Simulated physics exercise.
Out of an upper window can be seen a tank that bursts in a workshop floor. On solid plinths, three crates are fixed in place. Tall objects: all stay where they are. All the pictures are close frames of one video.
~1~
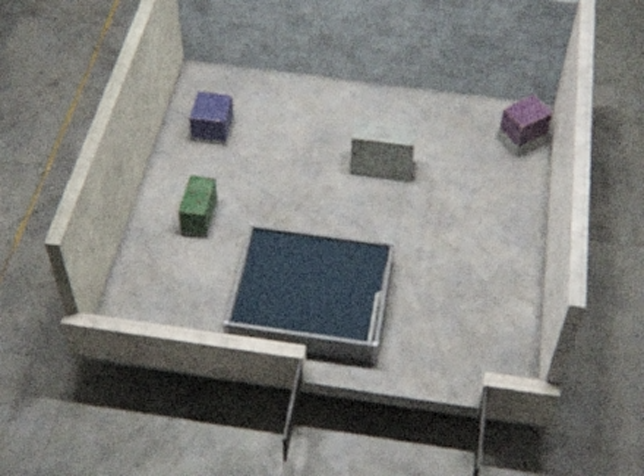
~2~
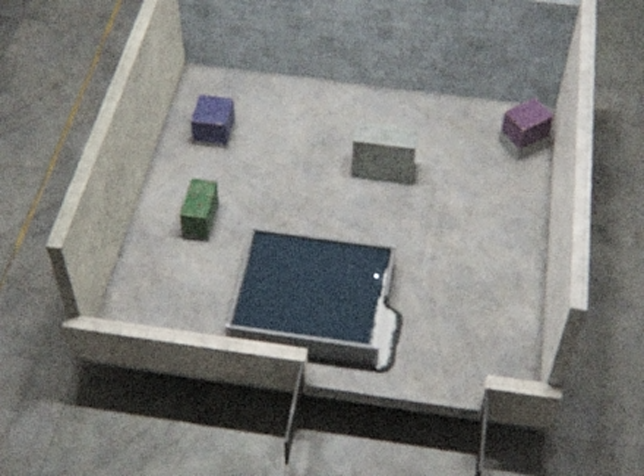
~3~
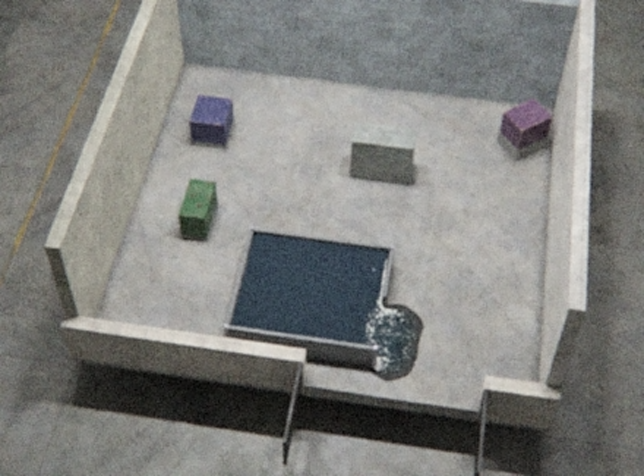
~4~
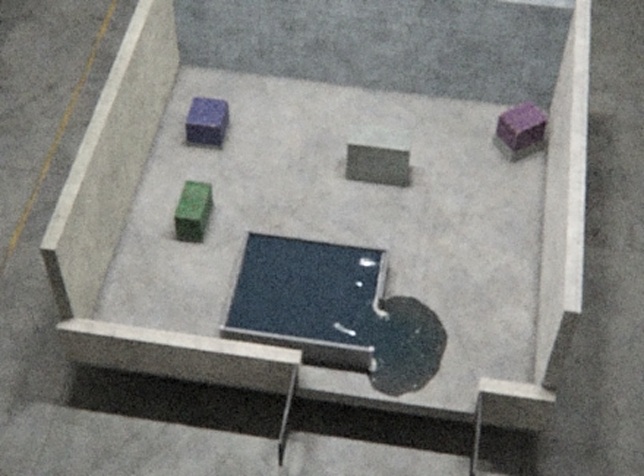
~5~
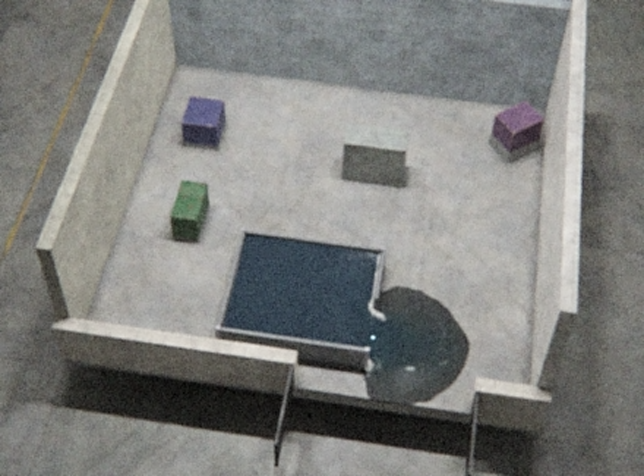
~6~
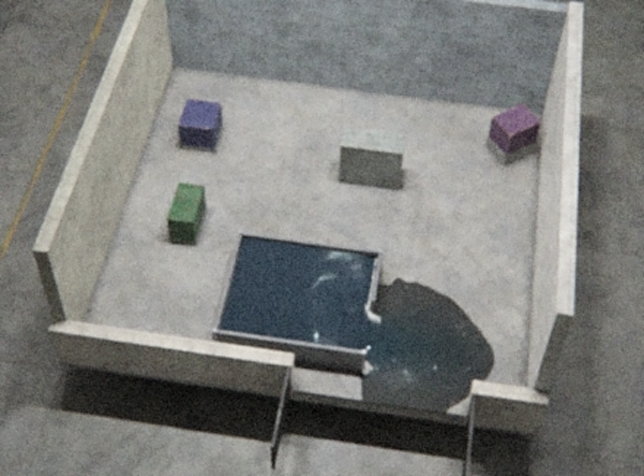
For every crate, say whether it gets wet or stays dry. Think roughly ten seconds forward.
Blue crate: Dry; purple crate: Dry; green crate: Dry.
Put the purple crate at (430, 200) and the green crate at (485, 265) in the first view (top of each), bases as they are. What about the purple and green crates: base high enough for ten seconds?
So the purple one stays high and dry and the green one gets reached.
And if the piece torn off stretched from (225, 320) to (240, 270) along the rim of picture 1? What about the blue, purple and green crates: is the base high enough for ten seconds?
In my view the blue crate gets reached; as for the purple crate, it is never reached; the green crate gets reached.
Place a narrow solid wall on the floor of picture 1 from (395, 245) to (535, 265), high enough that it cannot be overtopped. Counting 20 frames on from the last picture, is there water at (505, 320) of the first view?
At that place: Awash.
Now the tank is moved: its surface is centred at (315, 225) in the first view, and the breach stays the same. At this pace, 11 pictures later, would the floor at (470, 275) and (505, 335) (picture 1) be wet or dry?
Note: Point one reached by the flow; point two reached by the flow.
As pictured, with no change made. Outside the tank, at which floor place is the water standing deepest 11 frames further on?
Roughly at pixel (521, 411).
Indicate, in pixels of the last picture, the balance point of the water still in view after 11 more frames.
My reading is close to (347, 323).
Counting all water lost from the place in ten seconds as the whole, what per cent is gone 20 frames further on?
Note - share reached: 40 %.
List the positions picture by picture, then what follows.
The first picture shows still water in the water tank at (311, 285).
In the second picture, water pours out at (379, 334) and has run to a hidden place.
In the third picture, the front is at (415, 319), out from the gap at (377, 335).
In the fourth picture, the front is at (441, 334), out from the gap at (373, 336).
In the fifth picture, the front is at (464, 350), out from the gap at (369, 337).
In the sixth picture, water pours out at (366, 339) and has run to (488, 363).
A moment on, water covers 15 % of the floor; the blue crate not reached, the purple crate not reached, the green crate not reached.
Next, water covers 15 % of the floor; the blue crate not reached, the purple crate not reached, the green crate not reached.
Then, water covers 20 % of the floor; the blue crate not reached, the purple crate water round its plinth, the green crate not reached.
Later, water covers 40 % of the floor; the blue crate not reached, the purple crate water round its plinth, the green crate not reached.
In the end, water covers 65 % of the floor; the blue crate stayed above the water, the purple crate stayed above the water, the green crate stayed above the water.
